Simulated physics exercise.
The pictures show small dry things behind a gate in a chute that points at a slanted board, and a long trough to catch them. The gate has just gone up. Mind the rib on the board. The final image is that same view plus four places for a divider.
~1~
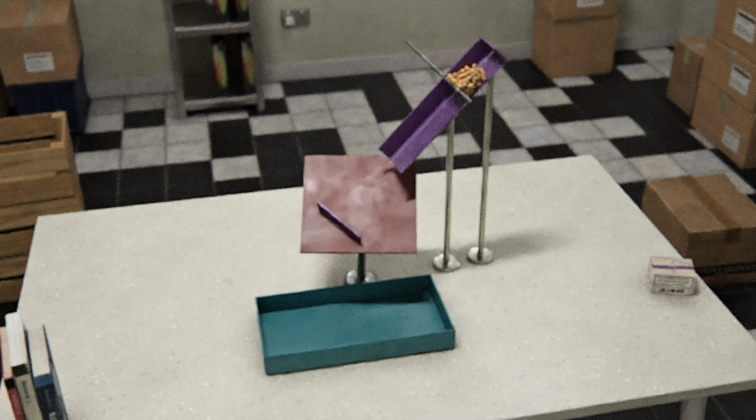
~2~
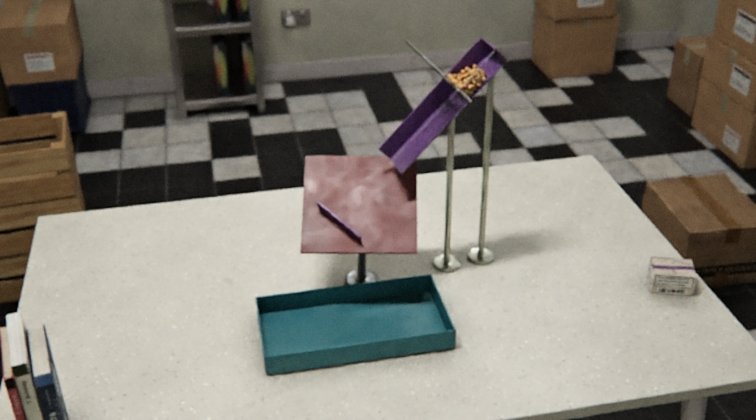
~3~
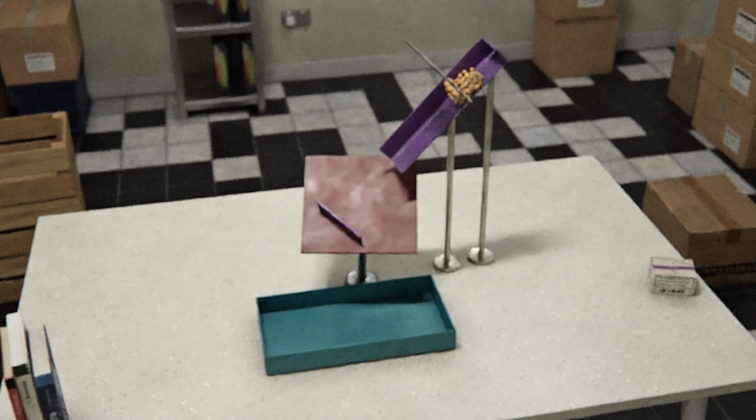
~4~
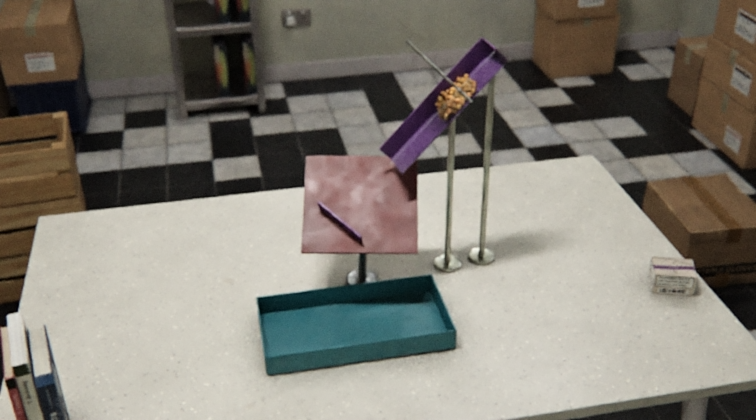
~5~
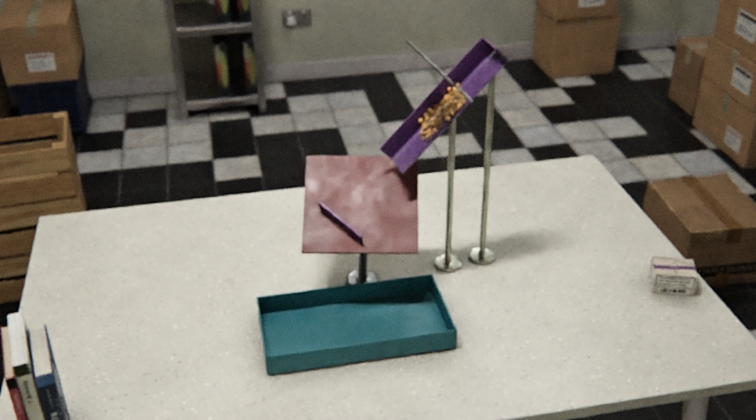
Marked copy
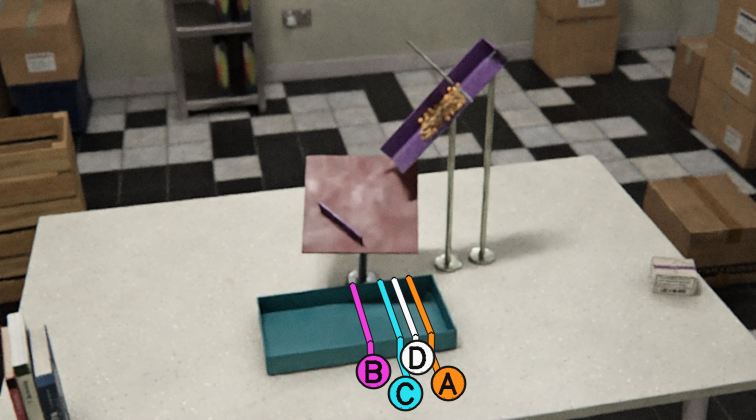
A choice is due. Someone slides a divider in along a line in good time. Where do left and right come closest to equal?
C works best here.
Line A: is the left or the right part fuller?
The left side.
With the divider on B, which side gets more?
The right side.
On the marked copy, line A crosses the front rim at (431, 334); line B crosses the front rim at (370, 342); line C crosses the front rim at (400, 338); line D crosses the front rim at (415, 336).
For line A, of what is caught, almost all on the left of the divider, just a few on the right.
For line B, of what is caught, about a tenth on the left of the divider, the larger part on the right.
For line C, of what is caught, roughly half on the left of the divider, roughly half on the right.
For line D, of what is caught, almost all on the left of the divider, about a tenth on the right.
